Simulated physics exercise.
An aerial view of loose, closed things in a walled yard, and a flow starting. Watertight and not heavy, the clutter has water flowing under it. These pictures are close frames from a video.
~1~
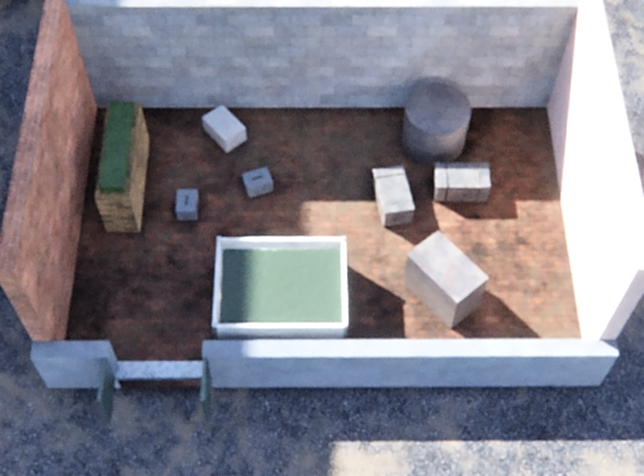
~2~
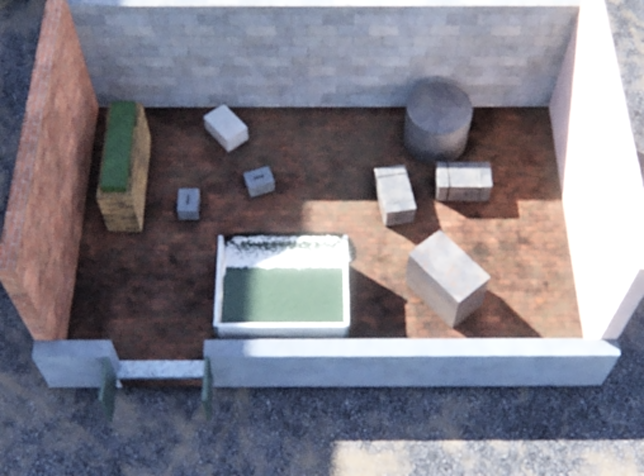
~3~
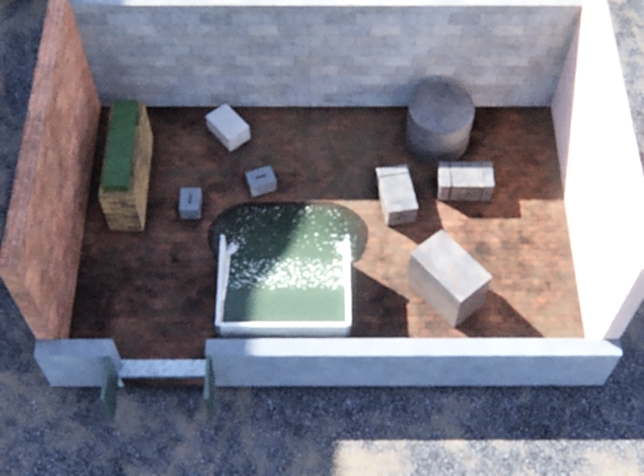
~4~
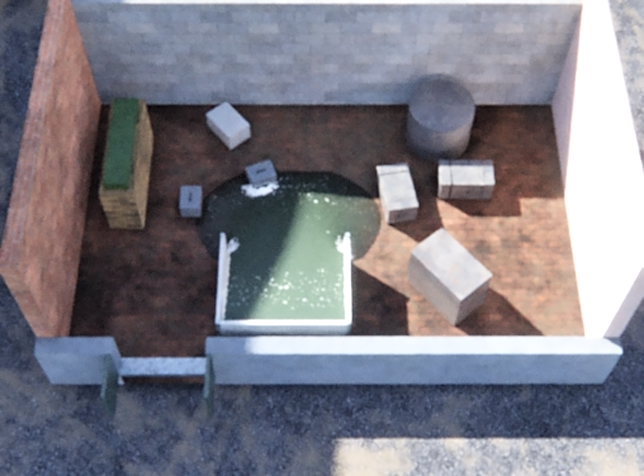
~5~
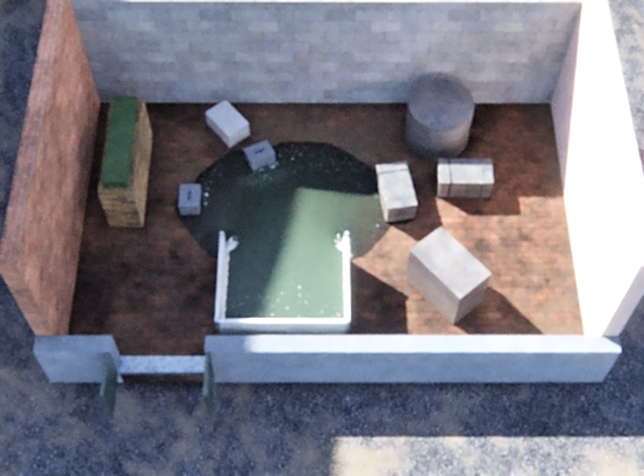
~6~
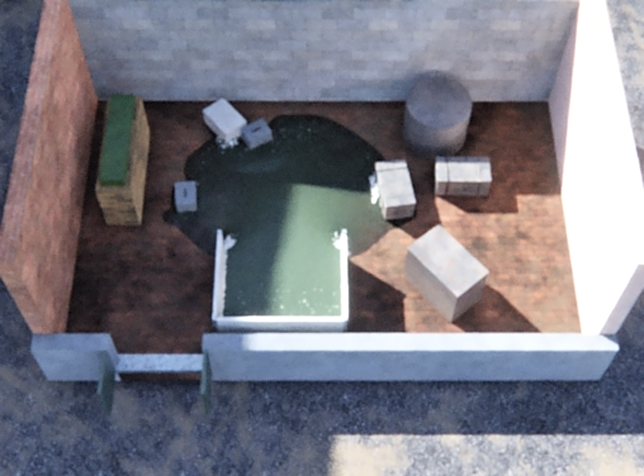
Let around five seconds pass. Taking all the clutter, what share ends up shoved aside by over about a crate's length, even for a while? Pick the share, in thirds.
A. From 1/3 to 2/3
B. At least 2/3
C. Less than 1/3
The answer is B.
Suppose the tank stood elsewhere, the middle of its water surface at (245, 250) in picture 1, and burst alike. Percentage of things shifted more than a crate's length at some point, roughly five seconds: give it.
Estimate: Close to 100 per cent.
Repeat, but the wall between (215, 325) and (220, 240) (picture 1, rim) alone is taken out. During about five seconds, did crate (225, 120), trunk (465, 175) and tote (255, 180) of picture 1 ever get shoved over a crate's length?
Listed in turn, ends up that far off, never travels that far, ends up that far off.
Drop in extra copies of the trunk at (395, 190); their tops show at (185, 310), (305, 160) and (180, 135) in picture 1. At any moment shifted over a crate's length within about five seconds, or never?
The first sits tight, the second travels far, the third travels far.
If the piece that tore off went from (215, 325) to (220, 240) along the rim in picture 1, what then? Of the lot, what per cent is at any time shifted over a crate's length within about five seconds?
My figure is about 60 %.
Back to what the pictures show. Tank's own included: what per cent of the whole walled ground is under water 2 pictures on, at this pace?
My guess is around 40 per cent.
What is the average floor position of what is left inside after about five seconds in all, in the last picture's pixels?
That averages to about (305, 205) on the floor.
A moment on, 1 of 5 are well off their spots; 1 afloat.
Next, 4 of 5 are well off their spots; 2 afloat.
Later, 5 of 5 are well off their spots; 4 afloat.
In the end, 4 of 5 are well off their spots, and 5 have been at some point; 5 afloat.
